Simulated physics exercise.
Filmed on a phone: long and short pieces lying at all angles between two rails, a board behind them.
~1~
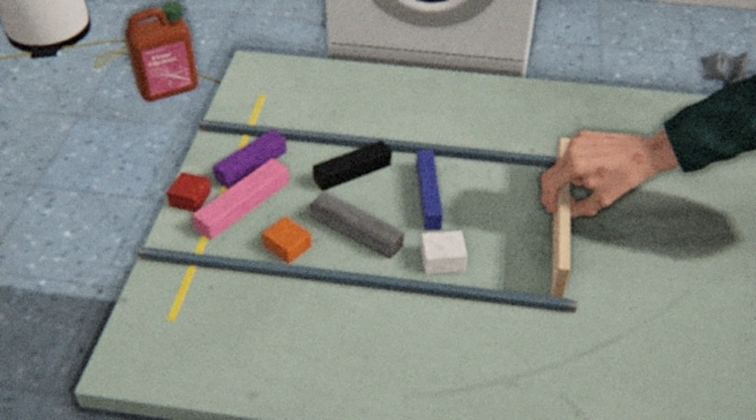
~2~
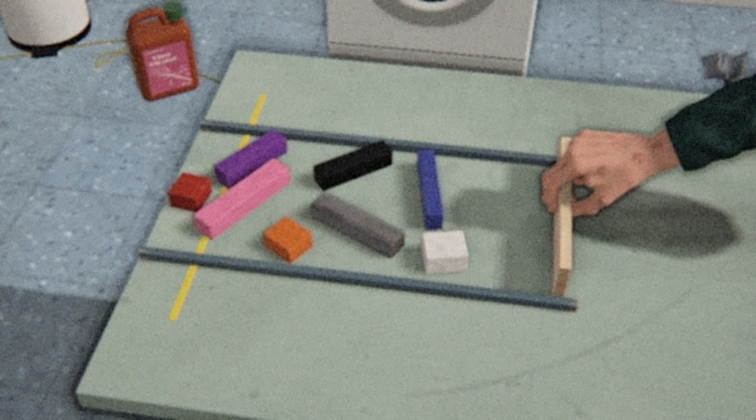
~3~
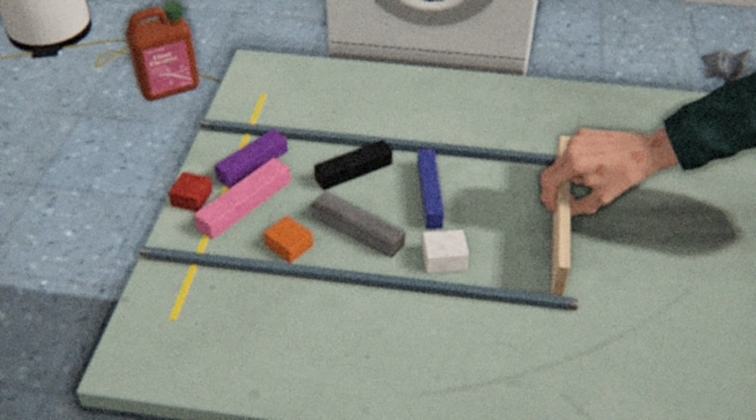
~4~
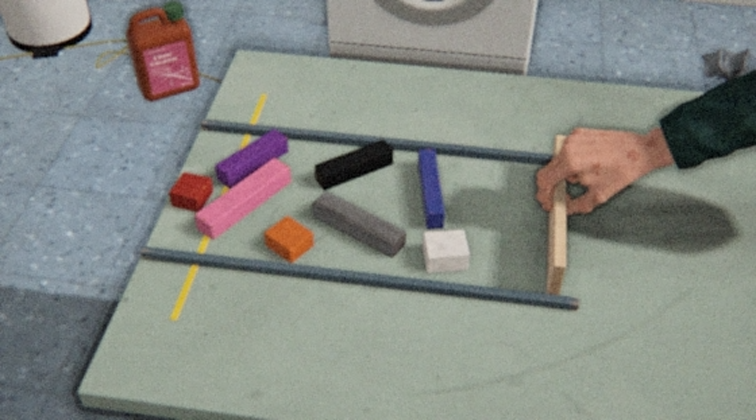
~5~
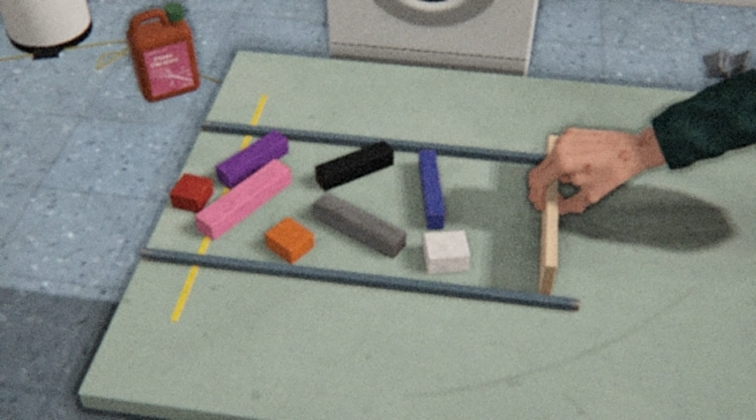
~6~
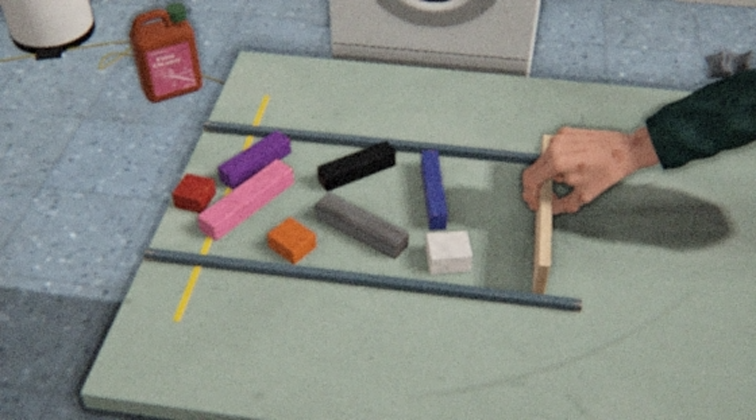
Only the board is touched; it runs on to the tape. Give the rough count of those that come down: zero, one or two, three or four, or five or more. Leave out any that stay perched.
As it turns out, the number that fall off is three or four.
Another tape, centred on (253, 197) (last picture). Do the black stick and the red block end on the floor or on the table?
The black stick is kept, the red block comes down.
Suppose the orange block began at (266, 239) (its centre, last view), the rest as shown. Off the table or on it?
Then it drops off.
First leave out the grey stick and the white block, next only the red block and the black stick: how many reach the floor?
The counts: 2 and 3.
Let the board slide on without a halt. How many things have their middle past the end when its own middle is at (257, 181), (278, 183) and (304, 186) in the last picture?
It would be 2, 1 and 0.
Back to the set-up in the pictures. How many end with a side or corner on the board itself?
2 of them.
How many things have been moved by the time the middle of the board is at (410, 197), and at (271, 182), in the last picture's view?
The counts are 3 and 8.
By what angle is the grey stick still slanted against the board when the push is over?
Near 0 degrees.
Early on, none off yet; red block at rest near (194, 193); purple bar at rest near (255, 160); pink bar at rest near (247, 199).
A while later, none off yet; red block at rest near (191, 190); purple bar travelled a little near (233, 153); pink bar travelled a little near (225, 187).
Further along, none off yet; red block leaning a little near (166, 184); purple bar travelled about its own width near (201, 149); pink bar travelled a little near (196, 184).
Finally, the number that fall off is three or four; lost, orange block, pink bar, purple bar and red block.
